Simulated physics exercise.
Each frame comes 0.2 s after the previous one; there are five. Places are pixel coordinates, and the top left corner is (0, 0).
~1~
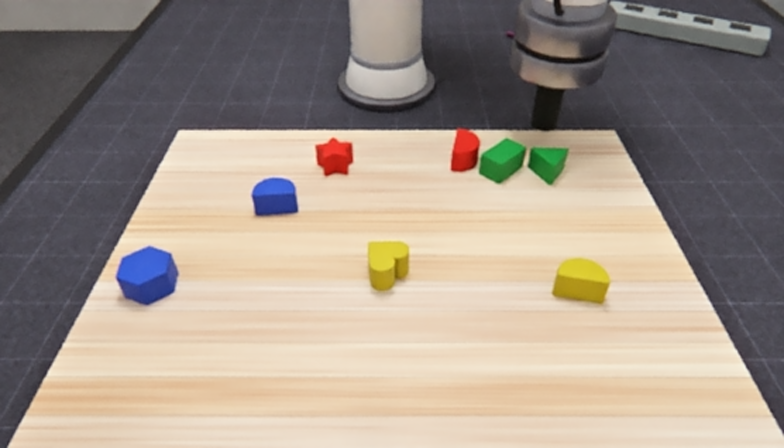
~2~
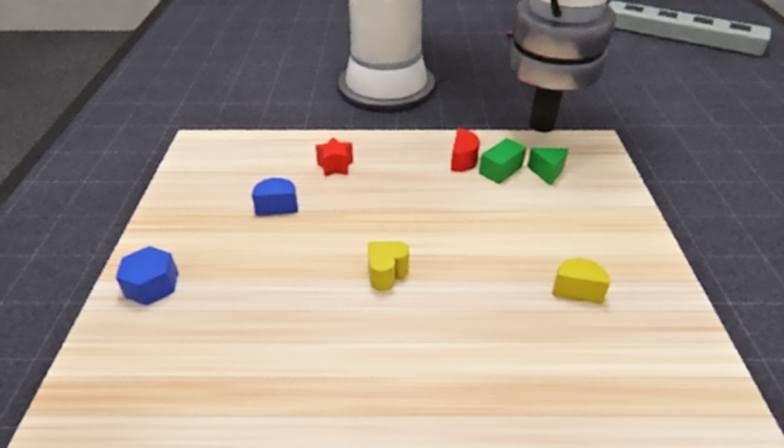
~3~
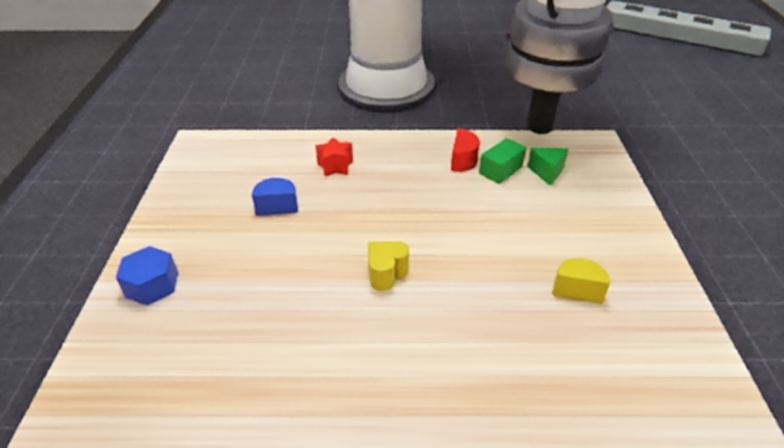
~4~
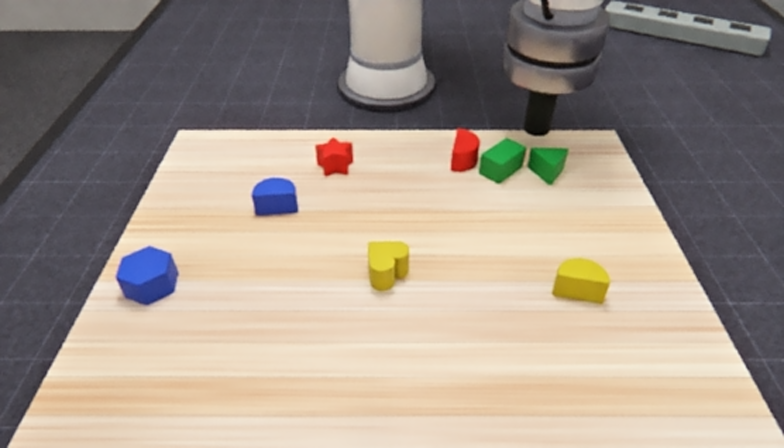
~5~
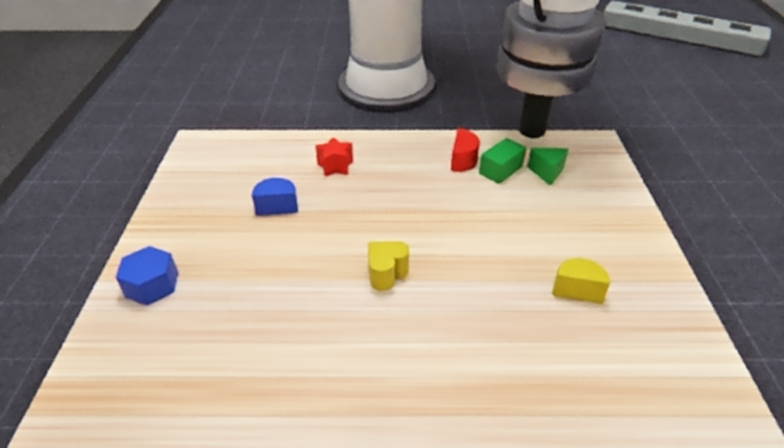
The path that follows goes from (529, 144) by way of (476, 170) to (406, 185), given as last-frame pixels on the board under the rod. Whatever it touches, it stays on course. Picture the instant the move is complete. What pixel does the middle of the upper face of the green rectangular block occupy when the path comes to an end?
In the picture, that point is around (486, 174).
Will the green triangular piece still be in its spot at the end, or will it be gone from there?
That block remains where it is.
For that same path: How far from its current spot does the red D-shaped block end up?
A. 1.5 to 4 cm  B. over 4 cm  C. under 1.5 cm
The correct letter is A.
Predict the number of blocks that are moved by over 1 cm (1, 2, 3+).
Blocks moved: Two.
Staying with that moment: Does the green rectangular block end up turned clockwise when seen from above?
Short answer: No.
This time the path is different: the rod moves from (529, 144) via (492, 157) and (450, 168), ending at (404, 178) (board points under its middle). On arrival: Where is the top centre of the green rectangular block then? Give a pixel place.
It is at (491, 163).
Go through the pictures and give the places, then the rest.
In the first frame, lower end of the rod at (543, 125), tops of blocks, red D-shaped block at (466, 141), green rectangular block at (504, 150), green triangular piece at (552, 153).
In the second frame, rod at (542, 126), blocks as before.
In the third frame, rod at (540, 128), blocks as before.
In the fourth frame, rod at (536, 130), blocks as before.
In the fifth frame, rod at (532, 132), red D-shaped block at (466, 141), green rectangular block at (504, 150), green triangular piece at (552, 153).
The first path, step by step. One third of the way, rod at (496, 148); green rectangular block at (494, 162), turned 30° anticlockwise.
Two thirds of the way, rod at (456, 164); red D-shaped block at (446, 141), turned 50° clockwise; green rectangular block at (486, 174), turned 70° anticlockwise.
At the end, rod at (406, 172); red D-shaped block at (446, 141), turned 50° clockwise; green rectangular block at (486, 174), turned 70° anticlockwise; green triangular piece not moved.
